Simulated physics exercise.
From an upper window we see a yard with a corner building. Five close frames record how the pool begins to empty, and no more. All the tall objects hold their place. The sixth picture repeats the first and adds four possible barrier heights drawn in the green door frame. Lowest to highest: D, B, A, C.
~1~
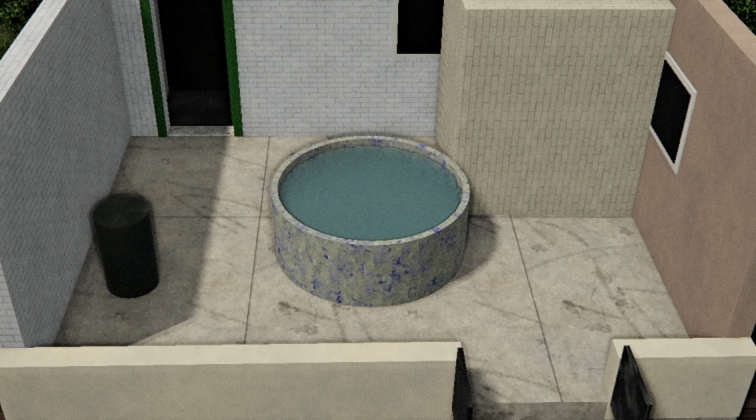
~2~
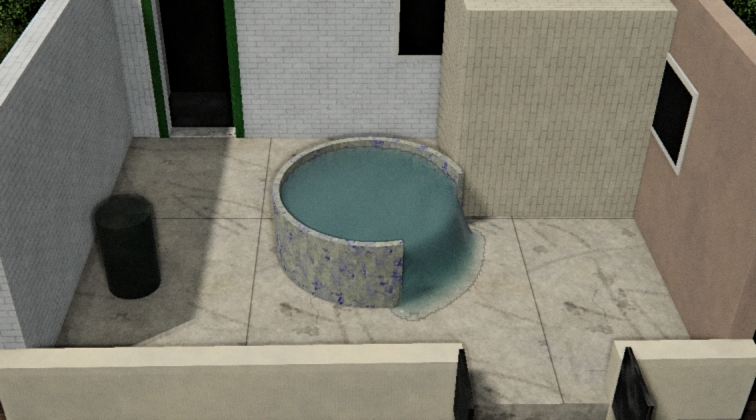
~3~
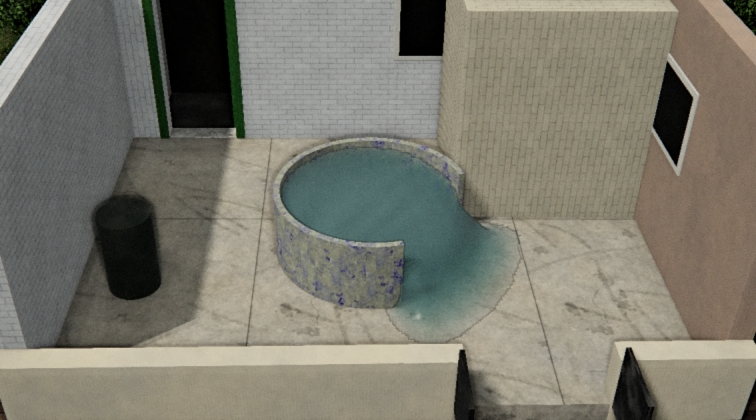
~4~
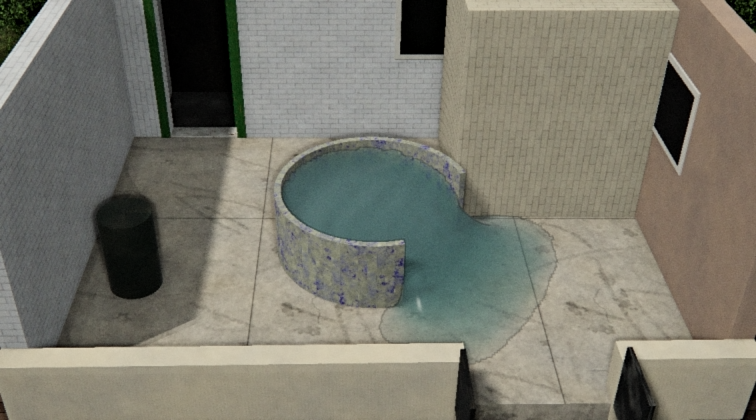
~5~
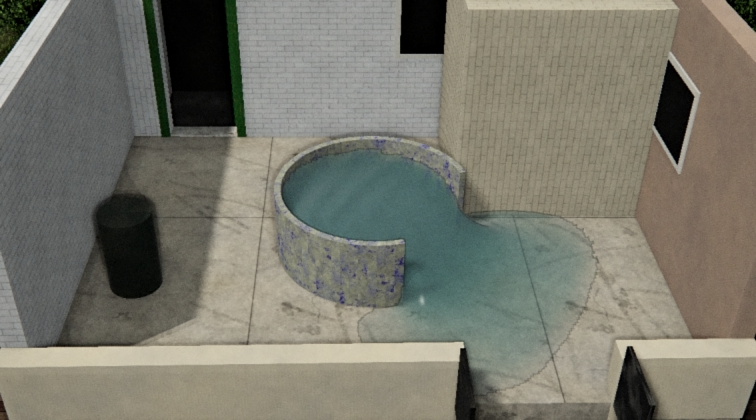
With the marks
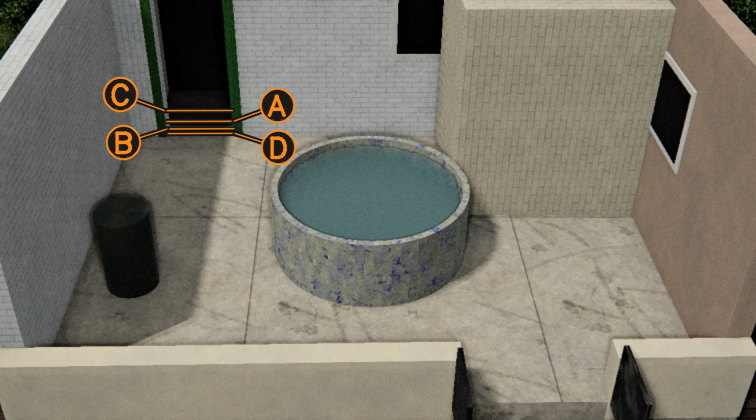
Water pouring from a round stone pool as its right side opens, spreading across the paved yard toward the right.
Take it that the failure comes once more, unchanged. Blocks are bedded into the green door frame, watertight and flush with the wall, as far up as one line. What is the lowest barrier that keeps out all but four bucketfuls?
Choose D.
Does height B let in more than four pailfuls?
No, not at all.
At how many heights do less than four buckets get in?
All of them.
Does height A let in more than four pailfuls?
No, not at all.
On the marked copy, A at (200, 121); B at (200, 128); C at (198, 110); D at (201, 133); from the bottom up D, B, A, C.
For height A, nothing gets over.
For height B, nothing gets over.
For height C, nothing gets over.
For height D, nothing gets over.
